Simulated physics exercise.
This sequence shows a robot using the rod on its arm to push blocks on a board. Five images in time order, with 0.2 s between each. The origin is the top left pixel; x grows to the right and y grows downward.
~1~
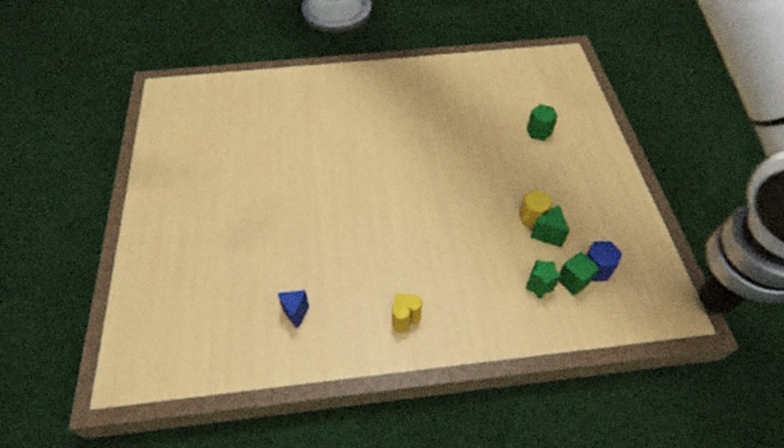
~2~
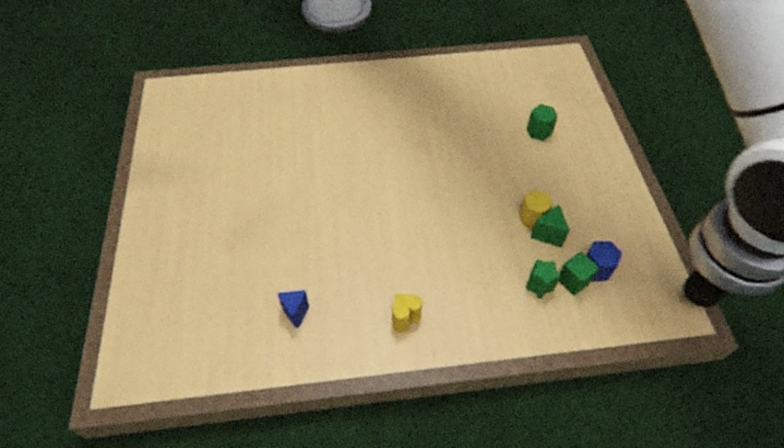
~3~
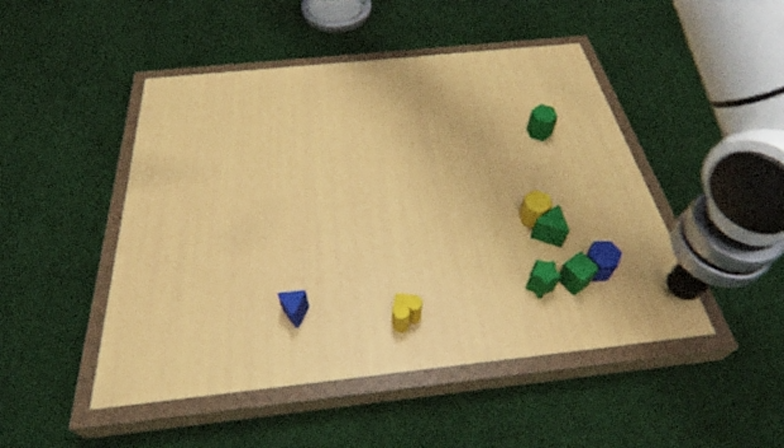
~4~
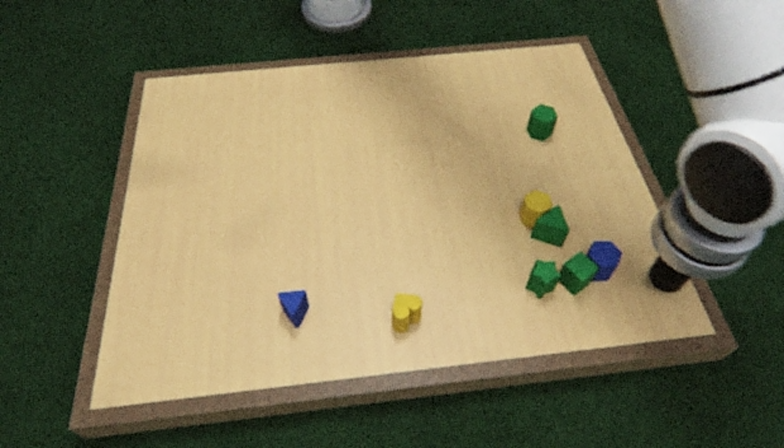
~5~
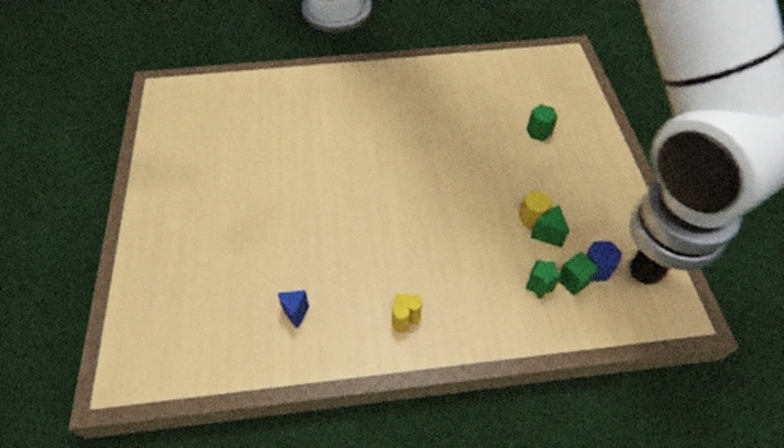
The clip opens on a light wooden board scattered with green, blue and yellow blocks, with a robot arm's dark rod at the lower right edge. The arm moves the rod gradually leftward and slightly up, closing in beside the blue six-sided block, while all the blocks stay still.
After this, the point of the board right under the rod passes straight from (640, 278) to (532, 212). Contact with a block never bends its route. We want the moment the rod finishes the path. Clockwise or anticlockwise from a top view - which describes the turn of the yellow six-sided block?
It twists with the clock when seen from above.
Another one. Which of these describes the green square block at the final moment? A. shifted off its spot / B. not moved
It's A.
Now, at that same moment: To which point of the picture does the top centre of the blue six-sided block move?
Around (567, 243).
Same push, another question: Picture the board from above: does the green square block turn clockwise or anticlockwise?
The block spins anticlockwise.
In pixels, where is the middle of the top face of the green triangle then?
Near (523, 211).
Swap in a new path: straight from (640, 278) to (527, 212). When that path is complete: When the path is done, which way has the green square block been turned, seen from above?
It goes anticlockwise.
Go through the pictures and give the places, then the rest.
The first frame shows rod's lower end at (716, 299); yellow six-sided block at (539, 201); green triangle at (555, 218); green square block at (582, 266); blue six-sided block at (606, 253).
The second frame shows rod at (700, 293); blocks still.
The third frame shows rod at (683, 286); blocks still.
The fourth frame shows rod at (665, 279); blocks still.
The fifth frame shows rod at (646, 271); yellow six-sided block at (539, 201); green triangle at (555, 218); green square block at (582, 266); blue six-sided block at (606, 253).
What follows on the original path. One third of the way, rod at (605, 247); green square block at (575, 268), turned 30° anticlockwise; blue six-sided block at (581, 245), turned 40° anticlockwise.
Two thirds of the way, rod at (569, 225); yellow six-sided block at (535, 198), turned 15° clockwise; green triangle at (546, 216), turned 10° clockwise; green square block at (573, 269), turned 45° anticlockwise; blue six-sided block at (567, 243), turned 70° anticlockwise.
At the end, rod at (535, 204); yellow six-sided block at (508, 187), turned 45° clockwise; green triangle at (523, 211), turned 35° anticlockwise; green square block at (573, 269), turned 45° anticlockwise; blue six-sided block at (567, 243), turned 70° anticlockwise.
